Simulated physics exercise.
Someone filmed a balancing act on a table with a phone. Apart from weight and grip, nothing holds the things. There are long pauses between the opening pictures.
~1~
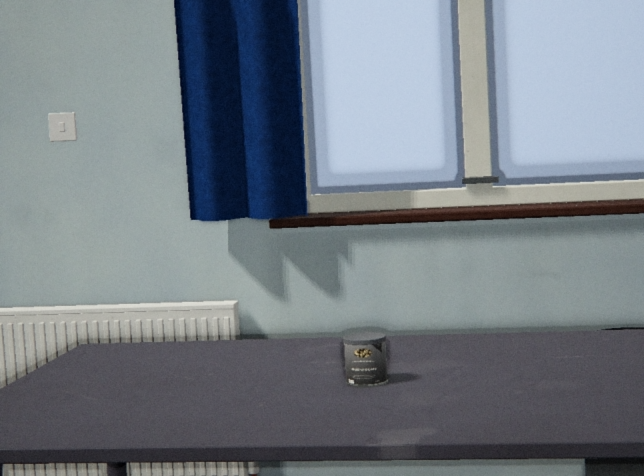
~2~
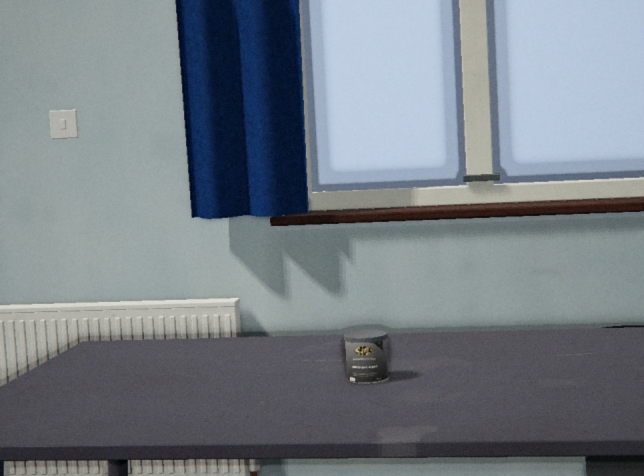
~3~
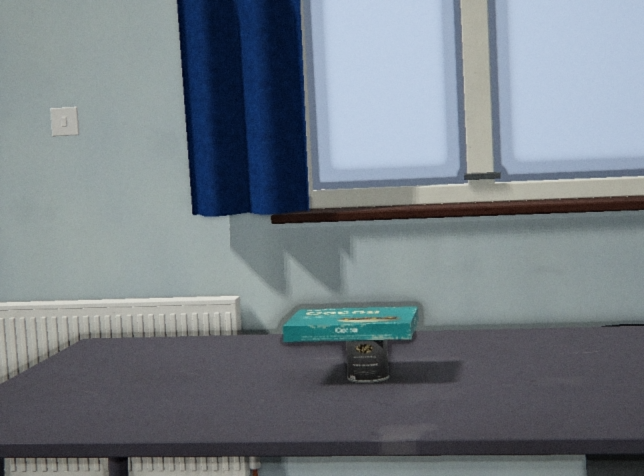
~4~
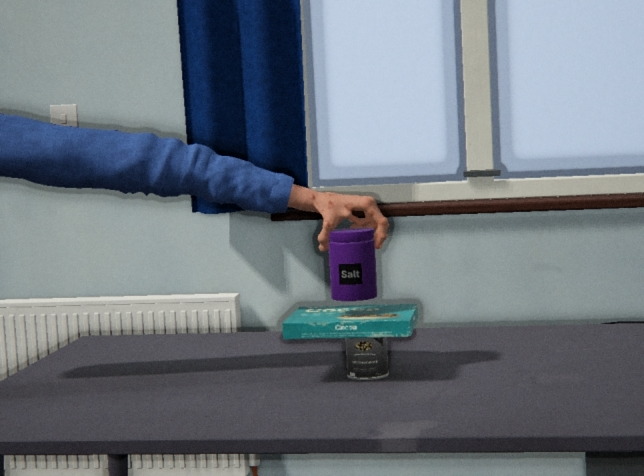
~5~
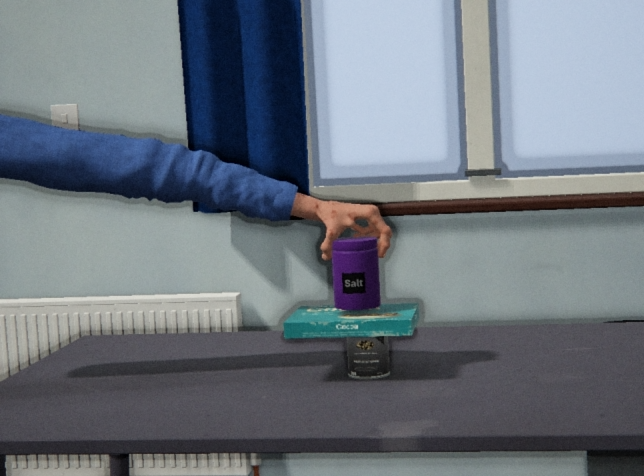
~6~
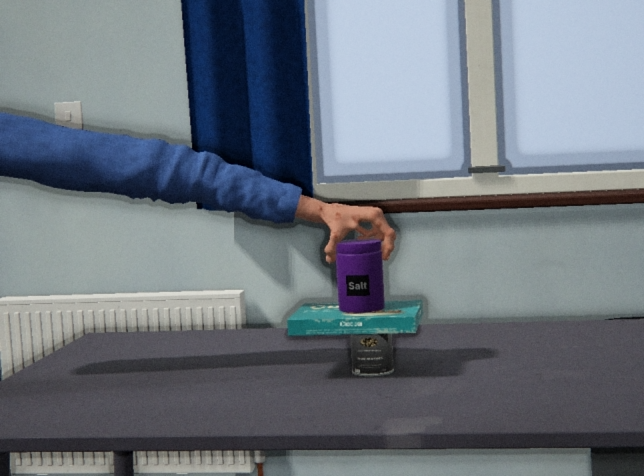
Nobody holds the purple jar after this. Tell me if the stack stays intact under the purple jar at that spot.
The stack is left undisturbed.
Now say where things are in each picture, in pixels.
In the first frame, the last thing is not in view yet.
In the second frame, the last thing is not in view yet.
In the third frame, the last thing is not in view yet; turquoise packet (353, 323).
In the fourth frame, still above its spot; purple jar (353, 264); turquoise packet (352, 321).
In the fifth frame, still above its spot; purple jar (356, 273); turquoise packet (354, 320).
In the sixth frame, in place under the hand; purple jar (360, 275); turquoise packet (357, 317).
Then, 0.30 s after the last picture, nothing has stirred.
Then, 0.70 s after the last picture, purple jar resting near (360, 275).
At rest, all 3 in place. Seen from the same camera at the end, purple jar near (360, 275). The stack holds.
